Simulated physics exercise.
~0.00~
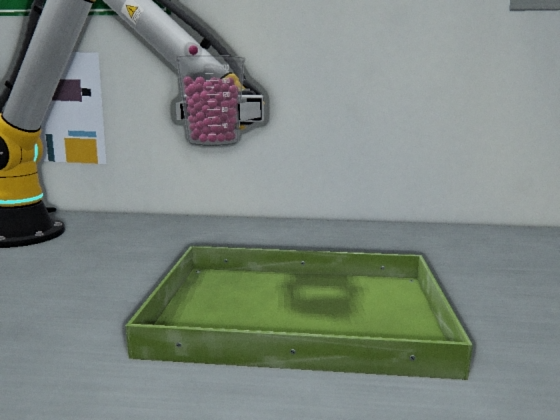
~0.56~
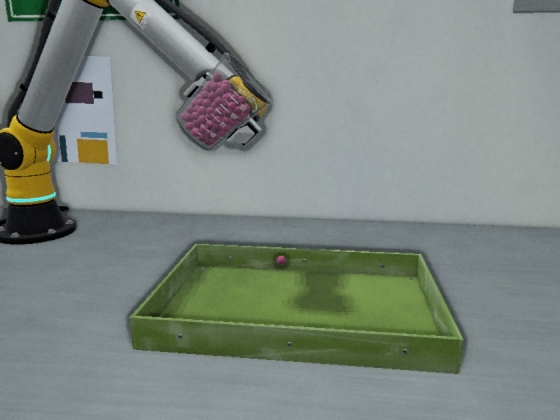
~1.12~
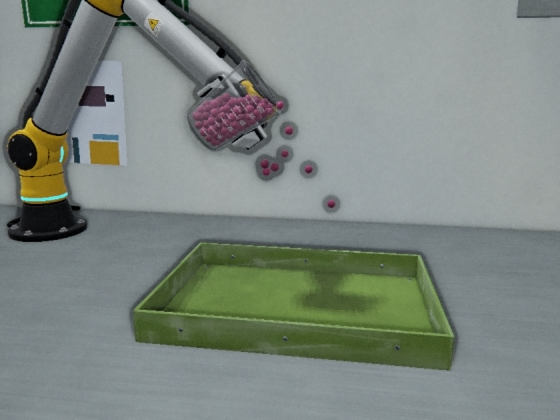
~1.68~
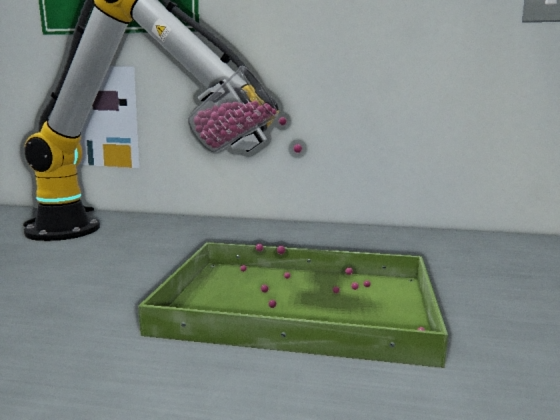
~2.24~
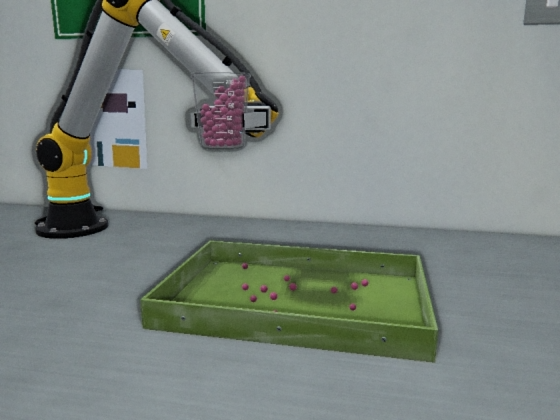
At the start, a robot arm holds an upright clear tumbler packed with pink beads above an empty, shallow green tray on a gray surface. The arm begins to tilt the tumbler to the right, and a first bead shows at the back of the tray. It tips further, and several beads spill over the rim and drop through the air. More beads land and scatter across the tray while a couple still fall near the rim. Finally the arm brings the tumbler upright again, still holding most of its beads, with a small scattering left lying in the tray.
